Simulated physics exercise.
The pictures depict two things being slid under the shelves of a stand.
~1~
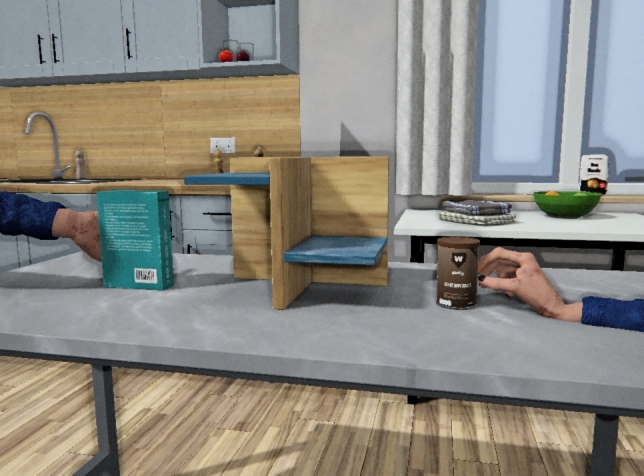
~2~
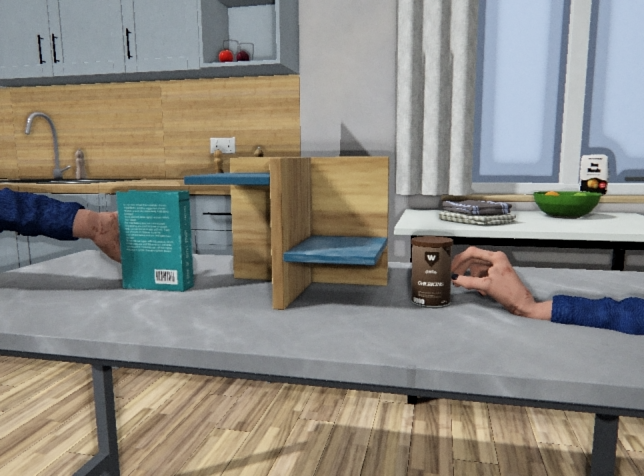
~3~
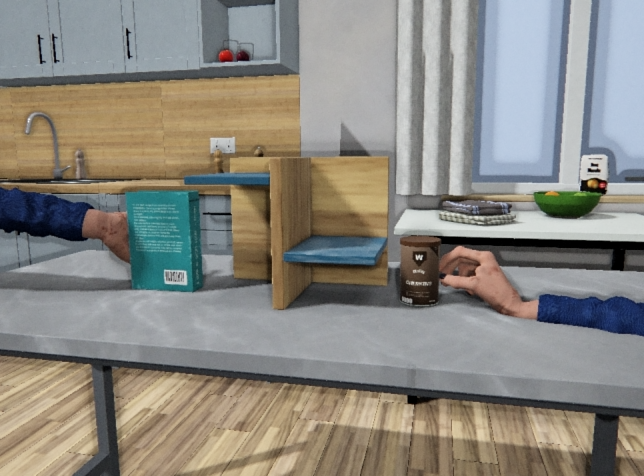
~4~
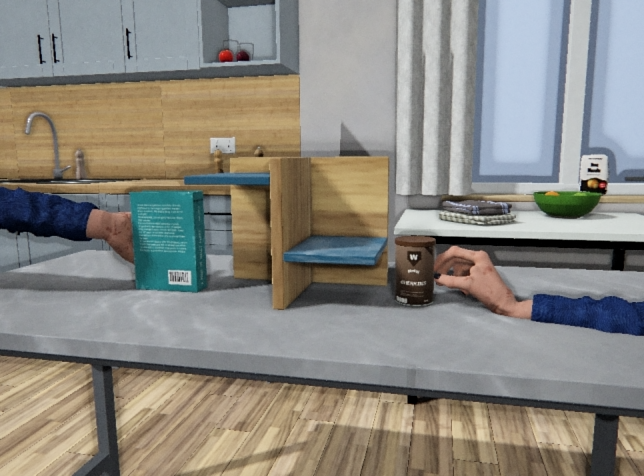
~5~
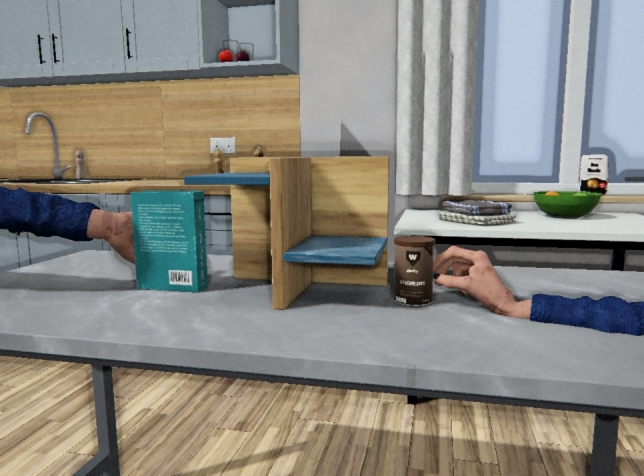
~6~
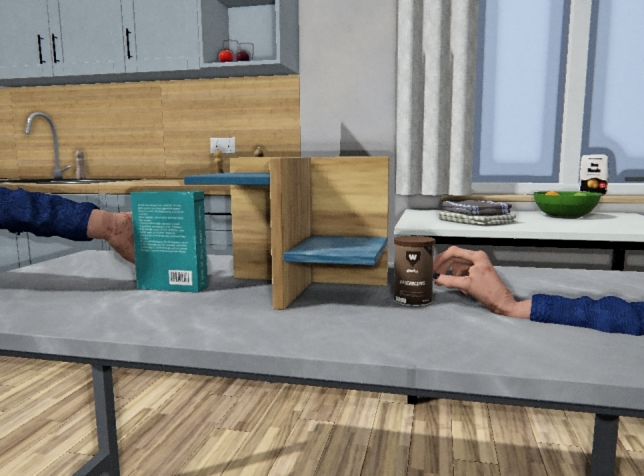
In a kitchen, two hands slid a turquoise book from the left and a brown tin from the right a short way inward toward a wooden stand with blue shelves, then both stayed still.
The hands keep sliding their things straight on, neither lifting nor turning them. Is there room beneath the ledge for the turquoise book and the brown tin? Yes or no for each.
Turquoise book: Yes; brown tin: No.
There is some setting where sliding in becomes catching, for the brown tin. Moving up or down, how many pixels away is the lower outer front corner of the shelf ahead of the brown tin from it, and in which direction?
It would take a shift of about 20 pixels, up.
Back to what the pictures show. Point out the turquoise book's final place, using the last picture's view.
You'll find it close to (247, 243).
Then, 0.40 s later than the last frame, turquoise book sliding up to the opening near (194, 241); brown tin stopped at the opening near (401, 270).
When it is over, the turquoise book slides in, near (247, 243); the brown tin catches on the edge, near (401, 270).
